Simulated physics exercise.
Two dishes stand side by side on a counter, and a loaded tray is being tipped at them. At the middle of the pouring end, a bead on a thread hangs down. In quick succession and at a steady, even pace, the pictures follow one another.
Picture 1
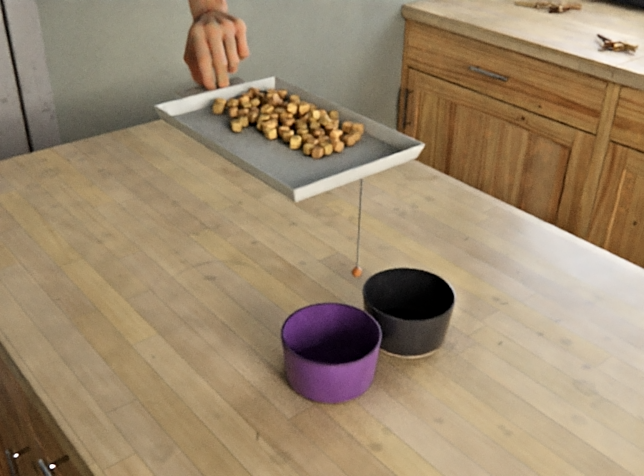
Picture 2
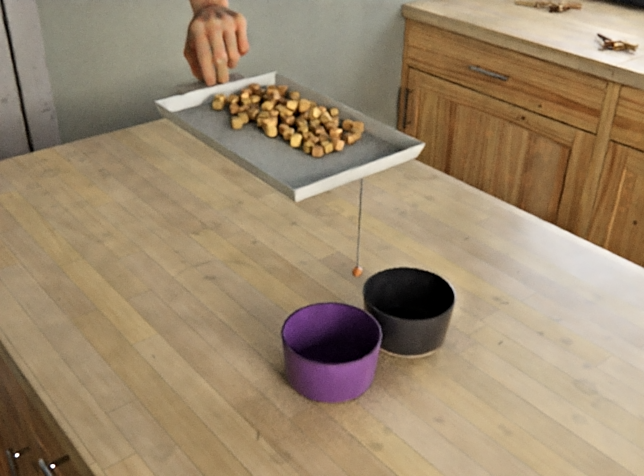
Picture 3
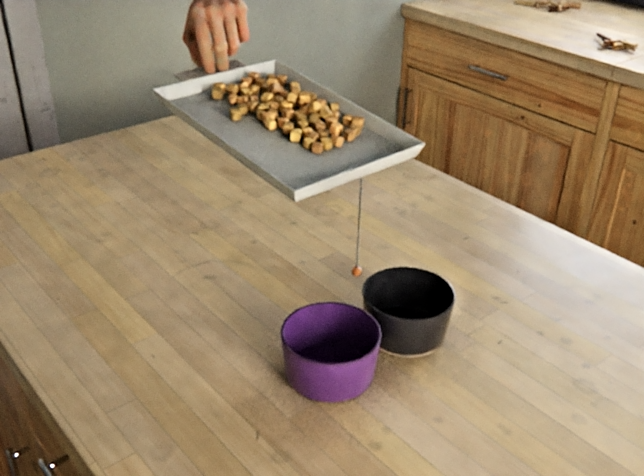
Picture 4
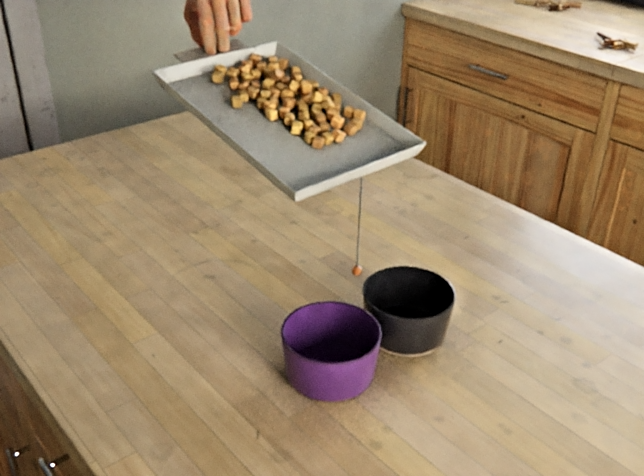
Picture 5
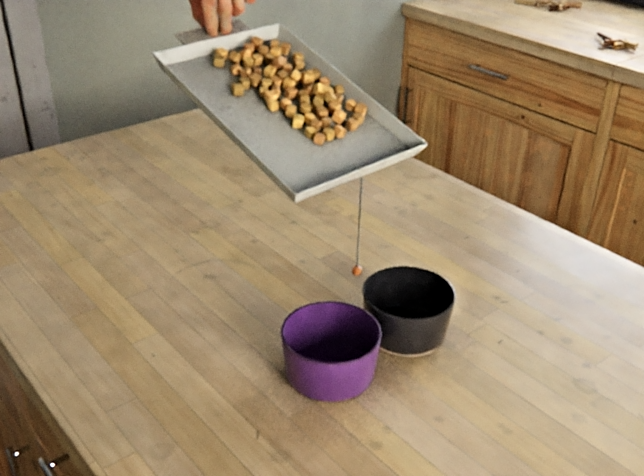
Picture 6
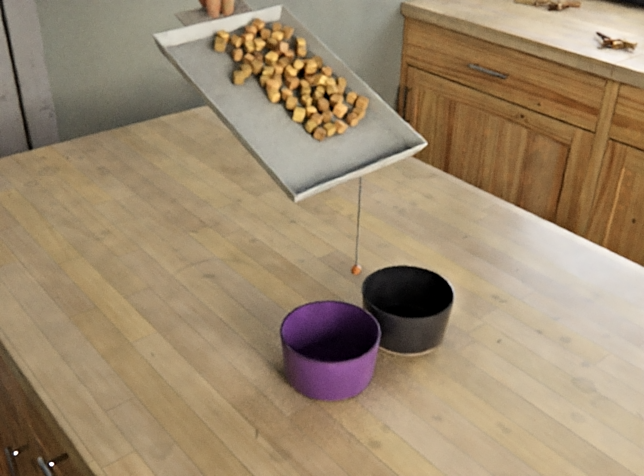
On a wooden counter, a purple bowl and a black bowl stood together beneath a tray of small wooden cubes, while a hand steadily raised the tray's far end, steepening its slant toward them.
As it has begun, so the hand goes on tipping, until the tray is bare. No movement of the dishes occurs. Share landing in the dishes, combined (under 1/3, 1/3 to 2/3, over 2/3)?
The dishes collect upwards of two thirds of the load.
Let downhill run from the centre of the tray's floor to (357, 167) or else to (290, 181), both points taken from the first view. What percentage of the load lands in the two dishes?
About 70 % and 60 %.
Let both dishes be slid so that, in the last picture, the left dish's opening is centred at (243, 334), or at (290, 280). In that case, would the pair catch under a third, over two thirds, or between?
Run 1 - under a third; run 2 - under a third.
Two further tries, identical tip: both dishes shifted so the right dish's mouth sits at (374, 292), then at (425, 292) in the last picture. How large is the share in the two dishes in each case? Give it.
Respectively 60 percent and 80 percent.
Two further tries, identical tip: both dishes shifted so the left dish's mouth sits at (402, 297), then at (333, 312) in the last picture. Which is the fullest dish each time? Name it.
First placement: The leftmost one; second placement: The leftmost one.
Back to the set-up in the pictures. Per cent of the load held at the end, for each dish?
Left dish around 40 percent; right dish around 40 percent.
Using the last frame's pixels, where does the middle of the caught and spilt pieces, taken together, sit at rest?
I'd mark it at roughly (363, 353).
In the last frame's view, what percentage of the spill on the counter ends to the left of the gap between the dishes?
That comes to about 20 per cent of the pieces.
Just after the last frame, tray tipped steeply; the larger part on the tray; about a tenth in the air.
A moment on, tray tipped past a quarter turn; roughly a quarter on the tray; roughly a quarter in the left dish; roughly a quarter in the right dish; about a tenth outside both; roughly a quarter in the air.
Further on, tray tipped past a quarter turn; roughly a third in the left dish; roughly a third in the right dish; roughly a quarter outside both.
When it is over, tray tipped past a quarter turn; roughly a third in the left dish; roughly a third in the right dish; roughly a quarter outside both.
